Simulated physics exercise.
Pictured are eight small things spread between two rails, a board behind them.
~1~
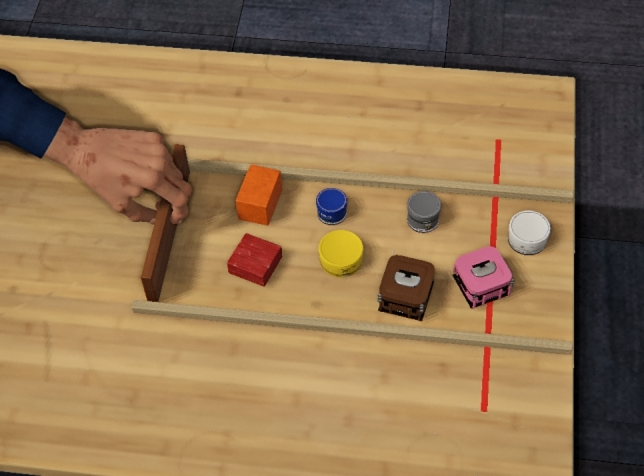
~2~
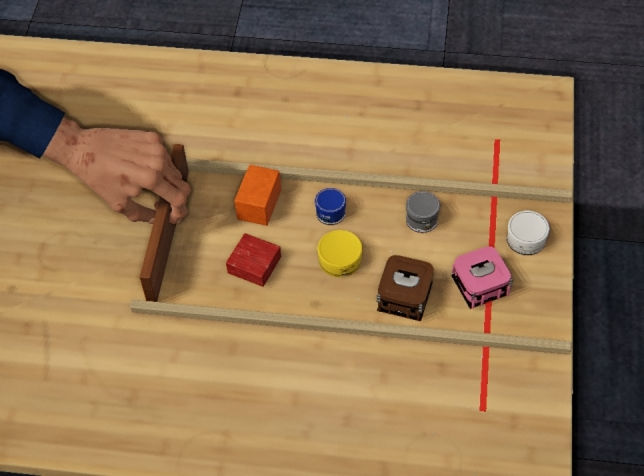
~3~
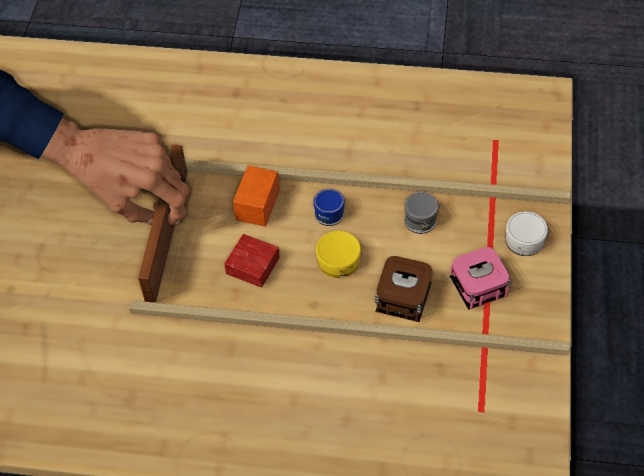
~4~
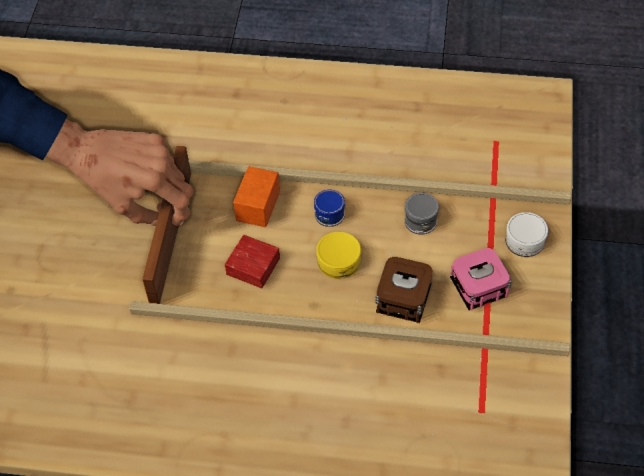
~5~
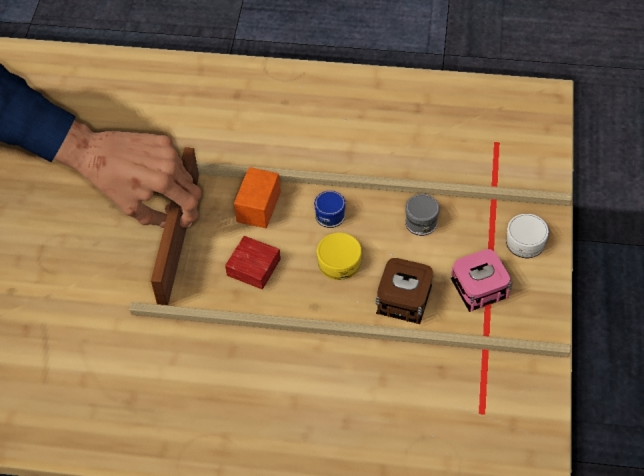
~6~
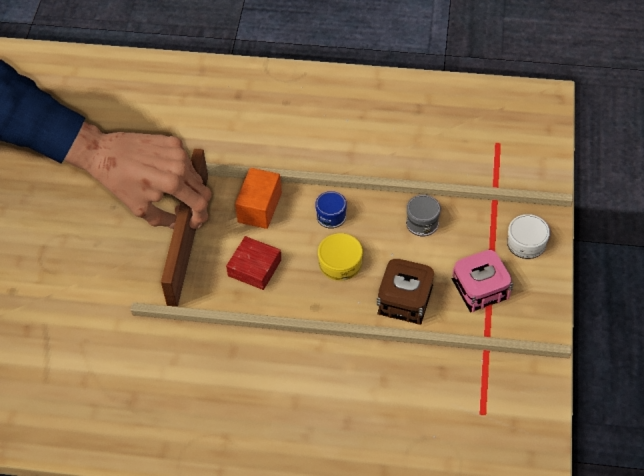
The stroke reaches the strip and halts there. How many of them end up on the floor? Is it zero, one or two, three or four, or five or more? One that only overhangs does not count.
I would say one or two.
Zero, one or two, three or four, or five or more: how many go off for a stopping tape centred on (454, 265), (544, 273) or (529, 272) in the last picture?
Counting what would fall each time, I get no fall at all; five or over; five or more.
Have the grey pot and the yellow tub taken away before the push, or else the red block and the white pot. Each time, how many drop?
The counts: 0 and 0.
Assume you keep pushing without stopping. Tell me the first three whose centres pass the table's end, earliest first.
Sequence: White pot; grey pot; pink case.
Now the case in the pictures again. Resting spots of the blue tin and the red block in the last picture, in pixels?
The blue tin at (542, 217), the red block at (512, 269).
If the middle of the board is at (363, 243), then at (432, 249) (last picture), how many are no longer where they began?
In order, the tallies are 6 and 8.
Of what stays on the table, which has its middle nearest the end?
I'd say the grey pot.
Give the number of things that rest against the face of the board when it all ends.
3 of them.
A little later, none off yet; white pot at rest near (528, 237); pink case at rest near (482, 280); grey pot at rest near (423, 216).
Next, none off yet; white pot at rest near (528, 237); pink case at rest near (482, 280); grey pot shifted about its own width near (450, 217).
Later still, none off yet; white pot shifted a little near (551, 242); pink case shifted about its own width near (516, 282); grey pot shifted well along near (531, 214).
When it is over, the number that fall off is one or two; down, white pot.
